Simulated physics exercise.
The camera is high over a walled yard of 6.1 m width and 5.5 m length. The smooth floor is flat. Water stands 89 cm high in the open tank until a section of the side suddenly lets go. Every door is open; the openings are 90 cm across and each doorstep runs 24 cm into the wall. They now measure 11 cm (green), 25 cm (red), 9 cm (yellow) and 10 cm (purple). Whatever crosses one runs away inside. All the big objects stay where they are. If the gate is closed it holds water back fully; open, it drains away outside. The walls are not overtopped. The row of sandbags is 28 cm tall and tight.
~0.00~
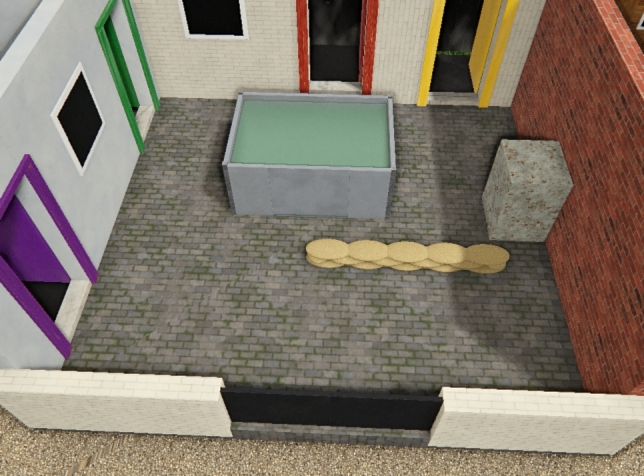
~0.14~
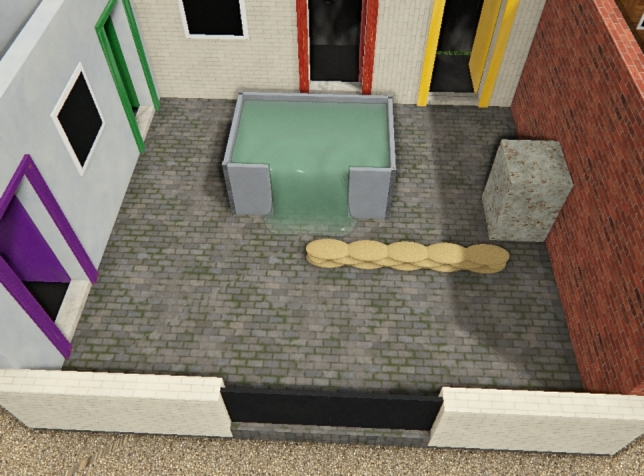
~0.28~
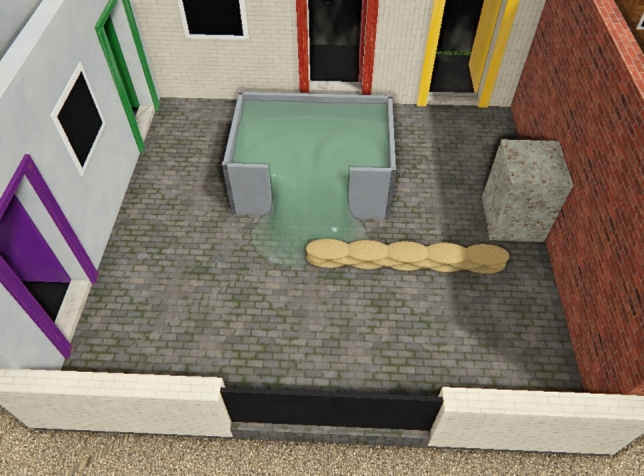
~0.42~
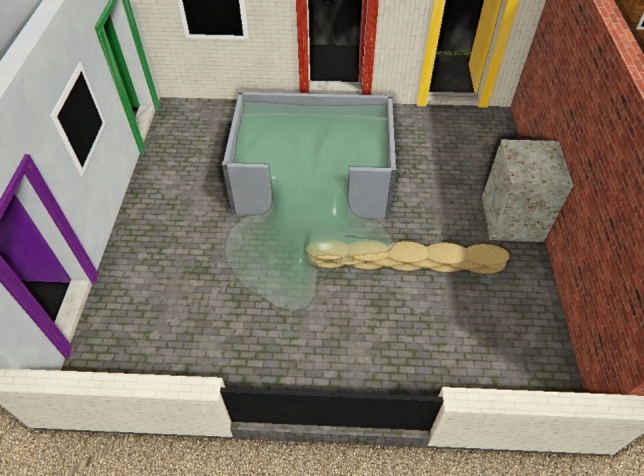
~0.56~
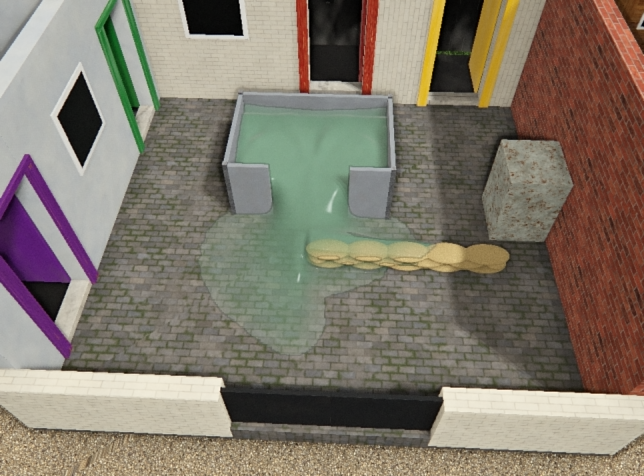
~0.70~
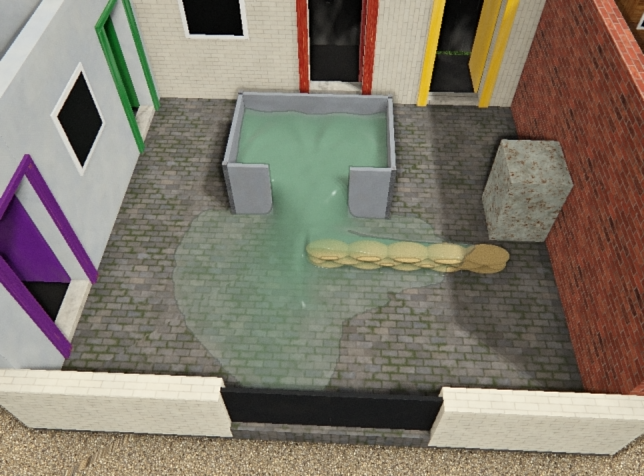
Green water sits still in a grey tank in a walled yard until a gap opens in the tank's front and it pours out. It spreads over the paving, wetting the row of tan sandbags on the right, then fans wider to the left and forward to the low front wall.
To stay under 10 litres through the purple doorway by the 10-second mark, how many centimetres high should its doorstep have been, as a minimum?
At least 20 cm or so.
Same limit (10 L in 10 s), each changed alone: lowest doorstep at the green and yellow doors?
About 9.5 cm at green and 8.0 cm at yellow.
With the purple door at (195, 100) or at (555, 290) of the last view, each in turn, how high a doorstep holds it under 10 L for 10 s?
Roughly 14.5 and 13.5 cm.
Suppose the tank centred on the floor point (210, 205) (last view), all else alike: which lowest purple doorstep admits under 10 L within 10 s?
About 28 cm.
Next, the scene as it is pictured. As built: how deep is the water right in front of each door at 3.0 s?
In cm: Green 0, red 0, yellow 9, purple 18.
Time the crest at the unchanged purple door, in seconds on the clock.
At about 2.4 s.
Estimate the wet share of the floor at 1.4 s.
About 45 per cent.
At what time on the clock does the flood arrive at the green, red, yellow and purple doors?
Green 3.6 s, red 4.0 s, yellow 2.2 s, purple 1.3 s.
After 1.4 s water covers 45 % of the floor, deepest (51 cm) near (315, 245); 3 cm at the purple door, 0 litres in over its 10 cm doorstep.
After 3.0 s water covers 65 % of the floor, deepest (32 cm) near (315, 245); 18 cm at the purple door, 37 litres in over its 10 cm doorstep.
After 10.0 s water covers 95 % of the floor, deepest (13 cm) near (181, 101); 11 cm at the purple door, 122 litres in over its 10 cm doorstep.
At the purple door as built, the water arrived by 1.4 s and peaked near 22 cm at 2.4 s.
With a doorstep of 17 cm, 27 litres would have come in within the 10 s; with 23 cm, 4 litres. So under 10 litres takes about 20 cm.
